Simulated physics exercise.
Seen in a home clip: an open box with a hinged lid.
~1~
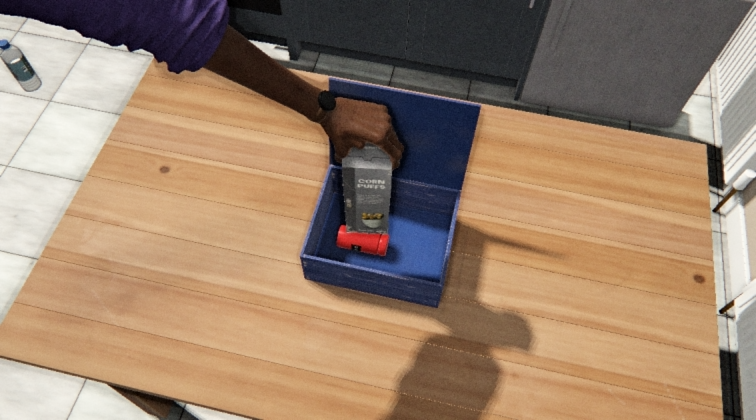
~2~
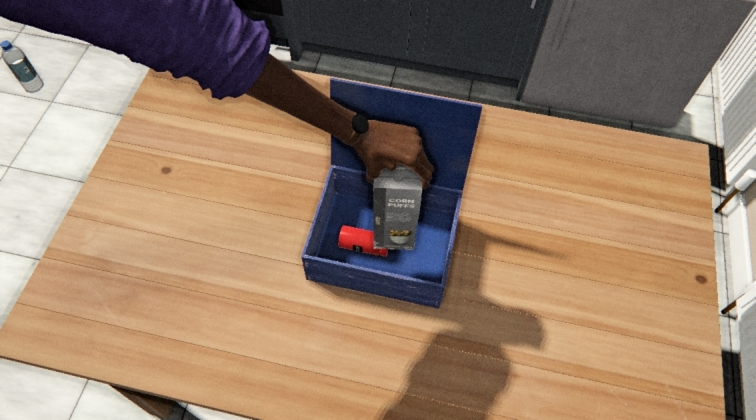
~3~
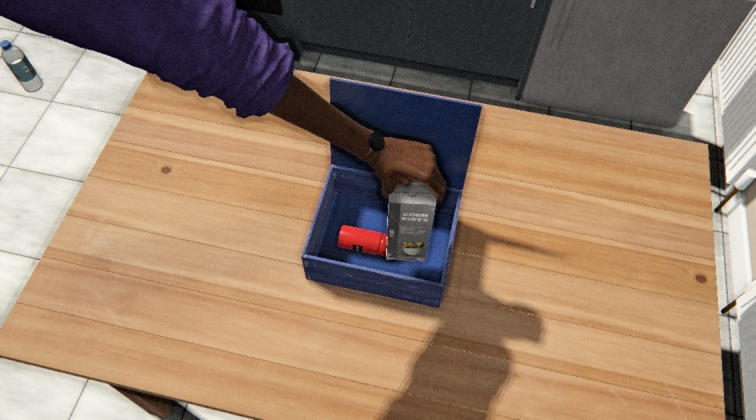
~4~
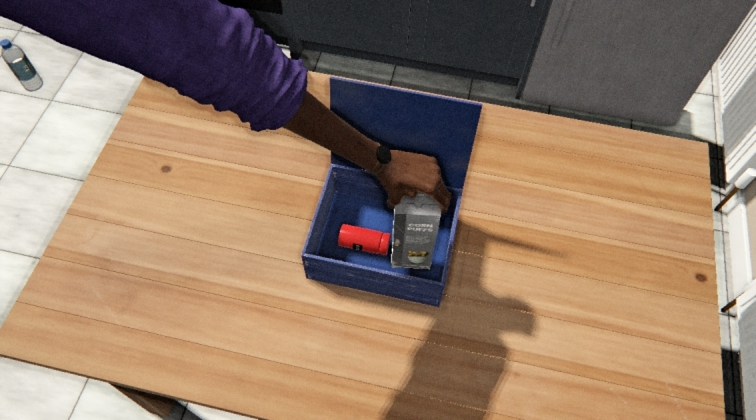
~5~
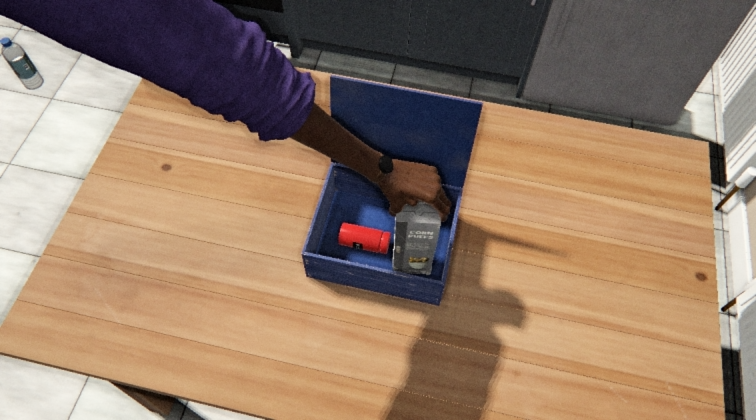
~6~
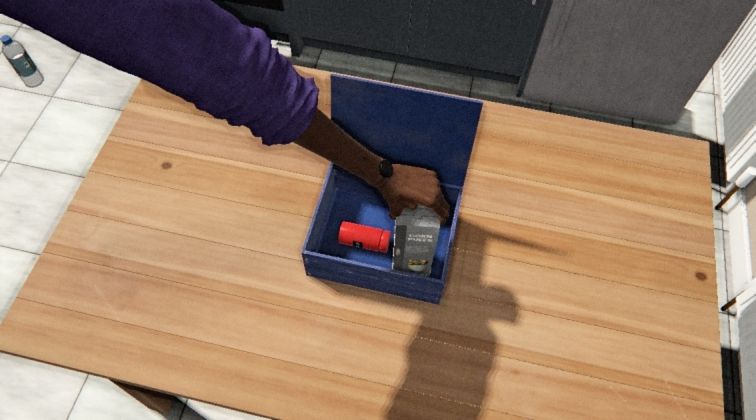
A hand in a purple sleeve held a grey packet over an open blue box on a wooden table, moved it slightly right and lowered it inside, beside a red shaker, still gripping it.
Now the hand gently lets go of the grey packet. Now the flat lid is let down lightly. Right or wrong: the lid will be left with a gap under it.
Right.
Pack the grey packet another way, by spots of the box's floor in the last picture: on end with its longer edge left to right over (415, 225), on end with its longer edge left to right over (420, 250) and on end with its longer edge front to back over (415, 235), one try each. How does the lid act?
In the first case it is held up; in the second case it will not close; in the third case it will not close.
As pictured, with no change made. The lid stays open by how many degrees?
The lid sits around 16° above the rim.
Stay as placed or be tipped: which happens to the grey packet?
As it turns out, it changes its angle.
Then, 1.30 s after the last picture, lid 78° above the rim.
Then, 1.80 s after the last picture, lid 46° above the rim.
Then, 2.50 s after the last picture, lid 26° above the rim; grey packet tipped 29° from how it was near (413, 258).
Then, 3.80 s after the last picture, lid 16° above the rim; grey packet tipped 61° from how it was near (418, 234).
At rest, lid 16° above the rim; tipped over in the box, grey packet; red shaker in place. Seen from the same camera at the end, grey packet near (419, 233).
